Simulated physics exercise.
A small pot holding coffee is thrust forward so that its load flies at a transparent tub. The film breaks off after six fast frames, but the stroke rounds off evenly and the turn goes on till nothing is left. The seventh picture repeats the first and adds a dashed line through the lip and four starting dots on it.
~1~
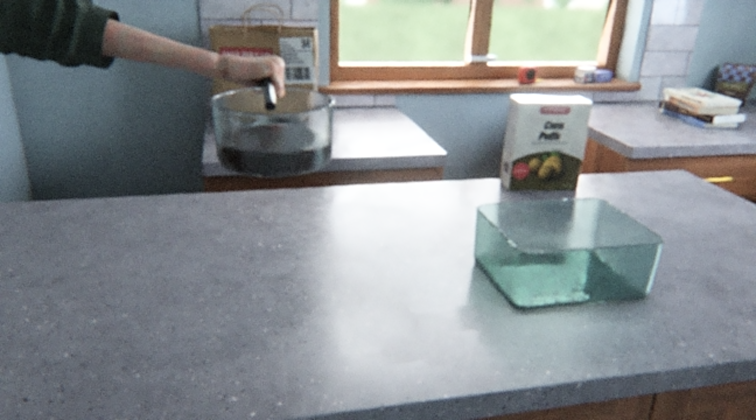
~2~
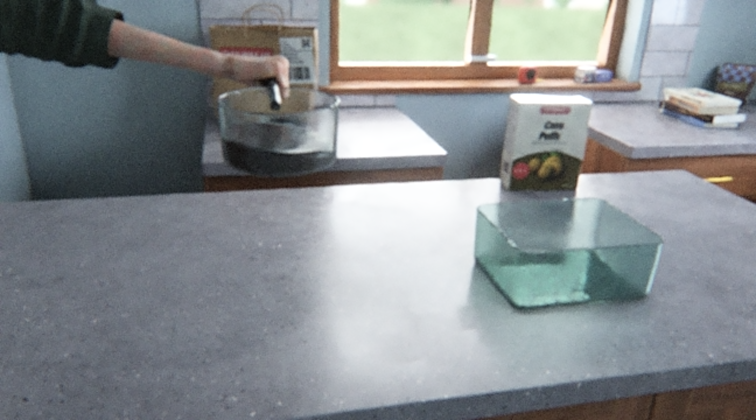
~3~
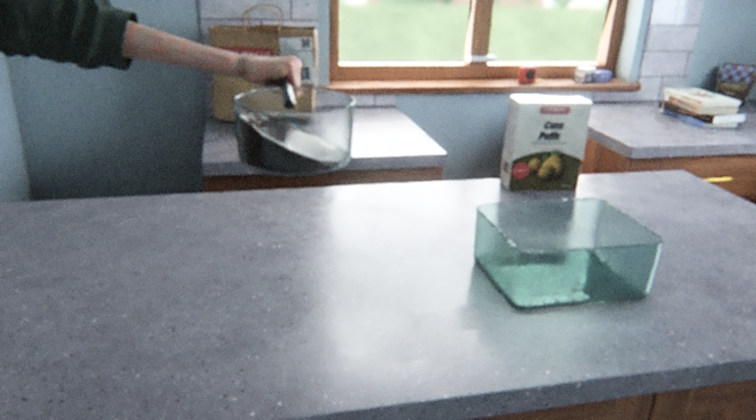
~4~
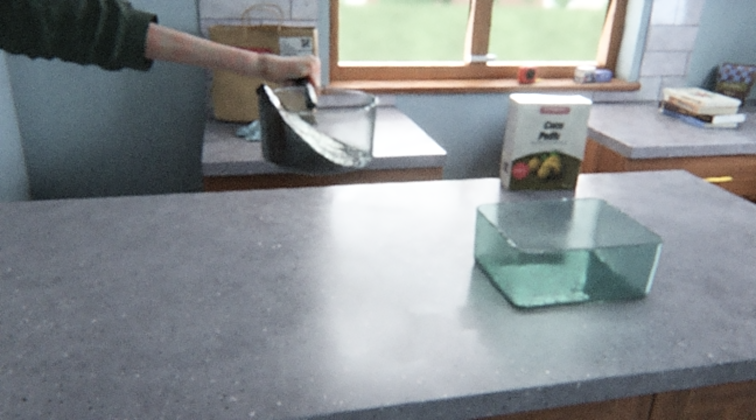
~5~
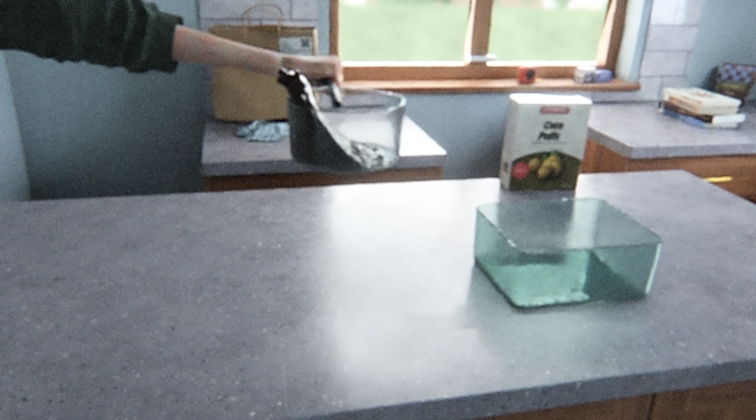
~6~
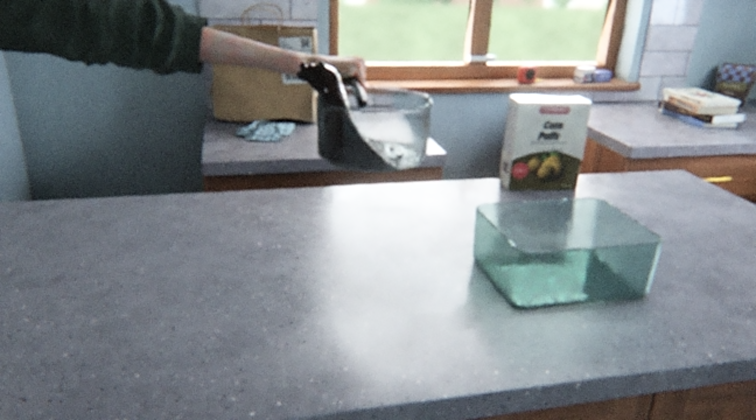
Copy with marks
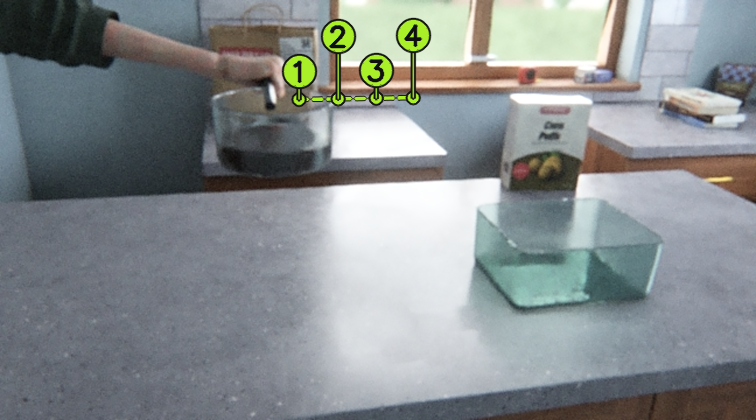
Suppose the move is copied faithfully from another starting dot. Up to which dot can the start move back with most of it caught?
Take 3.
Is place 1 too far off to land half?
Yes, that goes wrong.
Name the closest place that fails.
That would be 2.
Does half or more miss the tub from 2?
Yes, that goes wrong.
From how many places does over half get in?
Two of the four.
On the marked copy, 1 at (299, 99); 2 at (338, 98); 3 at (376, 98); 4 at (413, 97).
Choosing 1, about 25 % lands in the tub, 64 % falls short and 11 % goes beside or beyond.
Choosing 2, about 31 % lands in the tub, 54 % falls short and 15 % goes beside or beyond.
Choosing 3, about 70 % lands in the tub, 8 % falls short and 22 % goes beside or beyond.
Choosing 4, about 66 % lands in the tub, 4 % falls short and 30 % goes beside or beyond.
